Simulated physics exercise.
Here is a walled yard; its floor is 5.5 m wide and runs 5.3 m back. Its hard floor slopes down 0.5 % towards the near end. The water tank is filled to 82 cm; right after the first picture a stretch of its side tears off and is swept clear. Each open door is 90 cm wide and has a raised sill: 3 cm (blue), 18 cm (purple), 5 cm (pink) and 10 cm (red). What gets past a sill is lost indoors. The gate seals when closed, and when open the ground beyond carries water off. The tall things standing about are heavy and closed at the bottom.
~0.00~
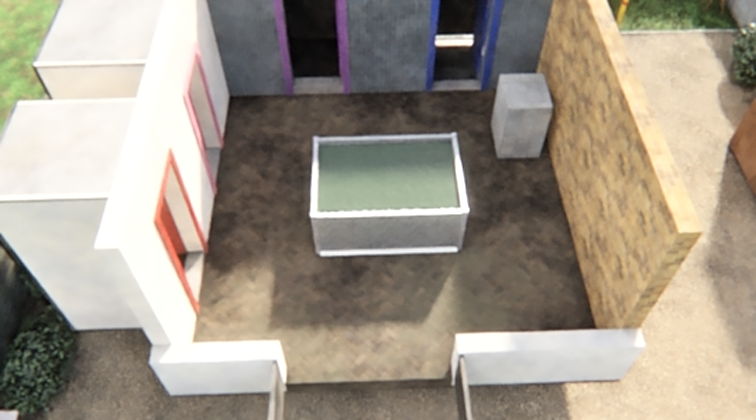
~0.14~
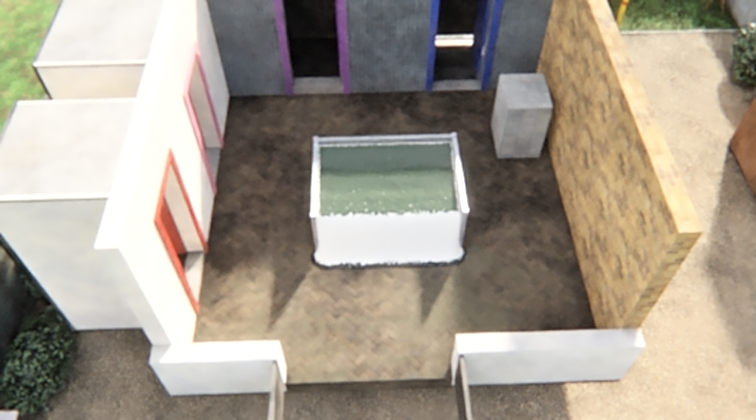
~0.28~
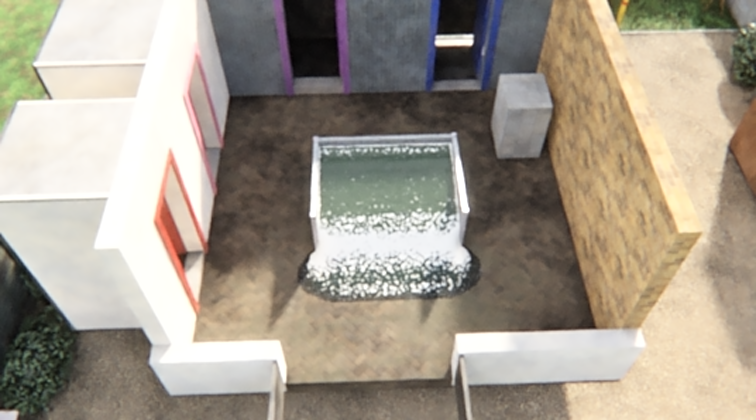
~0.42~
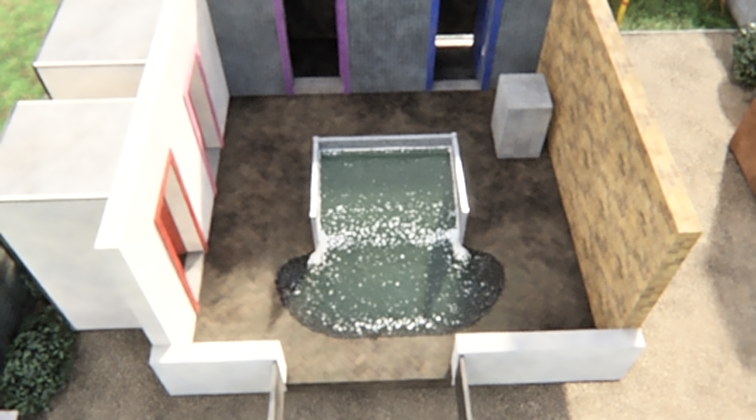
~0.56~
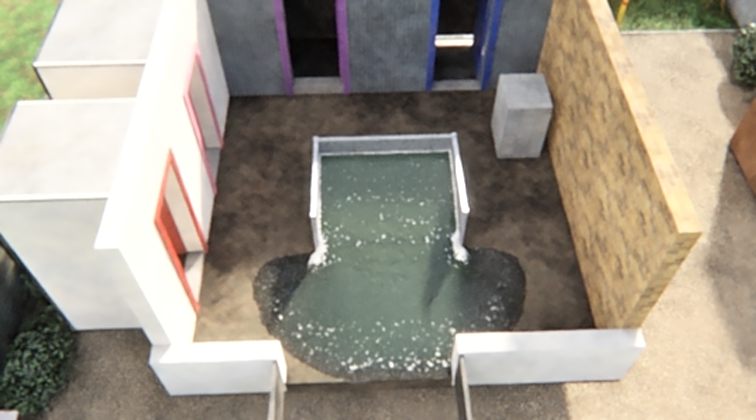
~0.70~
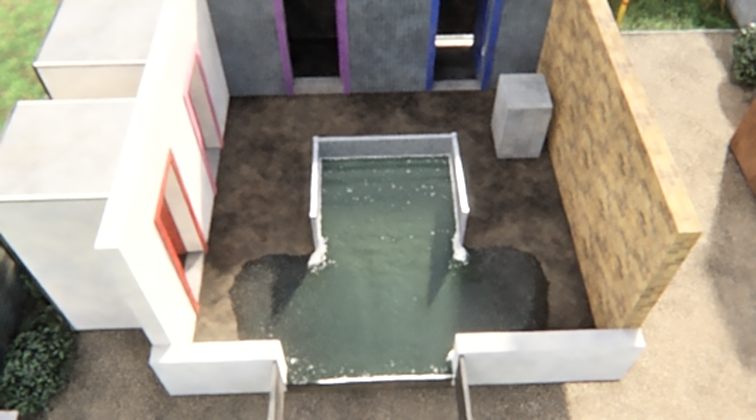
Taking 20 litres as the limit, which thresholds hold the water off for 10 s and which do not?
Door by door: At the blue door it keeps below the limit; at the purple door it stays under the limit; at the pink door it does not reach the limit; at the red door it stays under the limit.
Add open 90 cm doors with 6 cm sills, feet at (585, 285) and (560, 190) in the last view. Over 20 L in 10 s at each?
In turn: Above, below.
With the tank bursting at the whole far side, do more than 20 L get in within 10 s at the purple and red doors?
Against that limit: Purple over, red under.
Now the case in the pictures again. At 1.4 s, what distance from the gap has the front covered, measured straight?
About 3.2 m.
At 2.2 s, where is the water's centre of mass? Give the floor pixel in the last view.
Around (401, 284).
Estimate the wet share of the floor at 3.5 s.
Some 65 per cent of it.
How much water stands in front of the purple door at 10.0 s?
Some 2.5 cm.
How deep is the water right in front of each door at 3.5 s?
Depths in cm: Blue 0, purple 0, pink 1, red 5.
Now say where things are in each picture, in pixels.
The first picture shows the water tank at (387, 177) is whole and still, 82 cm deep.
In the second picture, water pours out at (389, 235) and has run 1.1 m, to (318, 262); typically 7 cm deep outside, 82 cm at the water tank's back.
In the third picture, the front is at (305, 280), 1.3 m from the gap at (389, 238); 1.8 m2 of floor is under water; 73 cm left at the back of the water tank.
In the fourth picture, the front is at (288, 299), 1.7 m from the gap at (389, 240); 3.6 m2 of floor is under water; 69 cm left at the back of the water tank.
In the fifth picture, the front is at a hidden place, 2.1 m from the gap at (389, 240); 5.9 m2 of floor is under water; 64 cm left at the back of the water tank.
In the sixth picture, water pours out at (389, 241) and has run 2.5 m, to a hidden place; typically 9 cm deep outside, 56 cm at the water tank's back.
After 1.4 s water covers 30 % of the floor and is deepest (35 cm) near (460, 360); blue door not reached, purple door not reached, pink door not reached, red door 3 cm at the sill, 0 L in.
After 2.2 s water covers 35 % of the floor and is deepest (31 cm) near (594, 355); blue door not reached, purple door not reached, pink door not reached, red door 6 cm at the sill, 0 L in.
After 3.5 s water covers 65 % of the floor and is deepest (16 cm) near (594, 355); blue door not reached, purple door not reached, pink door 1 cm at the sill, 0 L in, red door 5 cm at the sill, 0 L in.
After 6.0 s water covers 90 % of the floor and is deepest (8 cm) near (505, 182); blue door 4 cm at the sill, 1 L in, purple door 5 cm at the sill, 0 L in, pink door 1 cm at the sill, 0 L in, red door 3 cm at the sill, 0 L in.
After 10.0 s water covers 95 % of the floor and is deepest (5 cm) near (328, 171); blue door 3 cm at the sill, 6 L in, purple door 3 cm at the sill, 0 L in, pink door 4 cm at the sill, 0 L in, red door 2 cm at the sill, 0 L in.
